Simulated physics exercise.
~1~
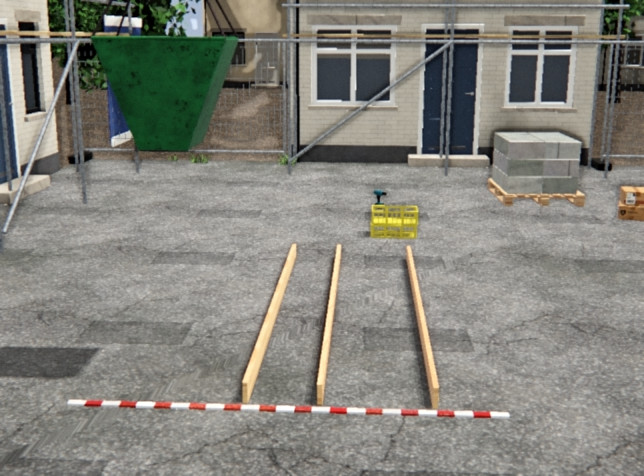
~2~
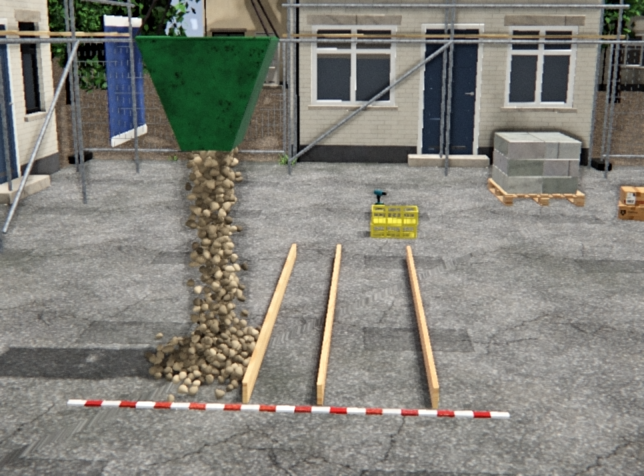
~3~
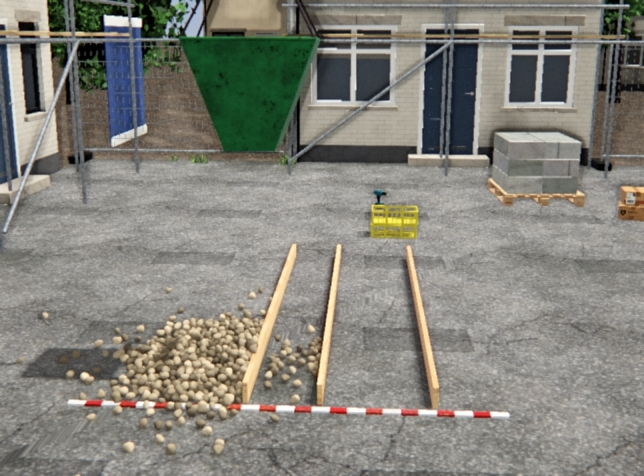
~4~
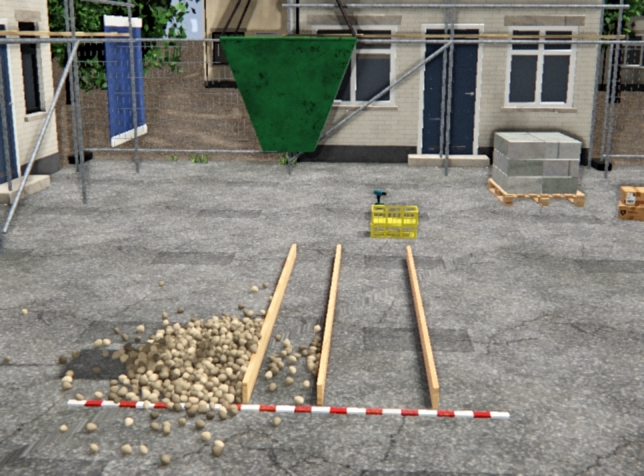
In this clip, a green skip moves right above a paved yard, pouring out pale stones that pile up beside three wooden planks and a red-and-white striped staff. Most of the stones end left of the planks, with a few in the left bay and none in the right.
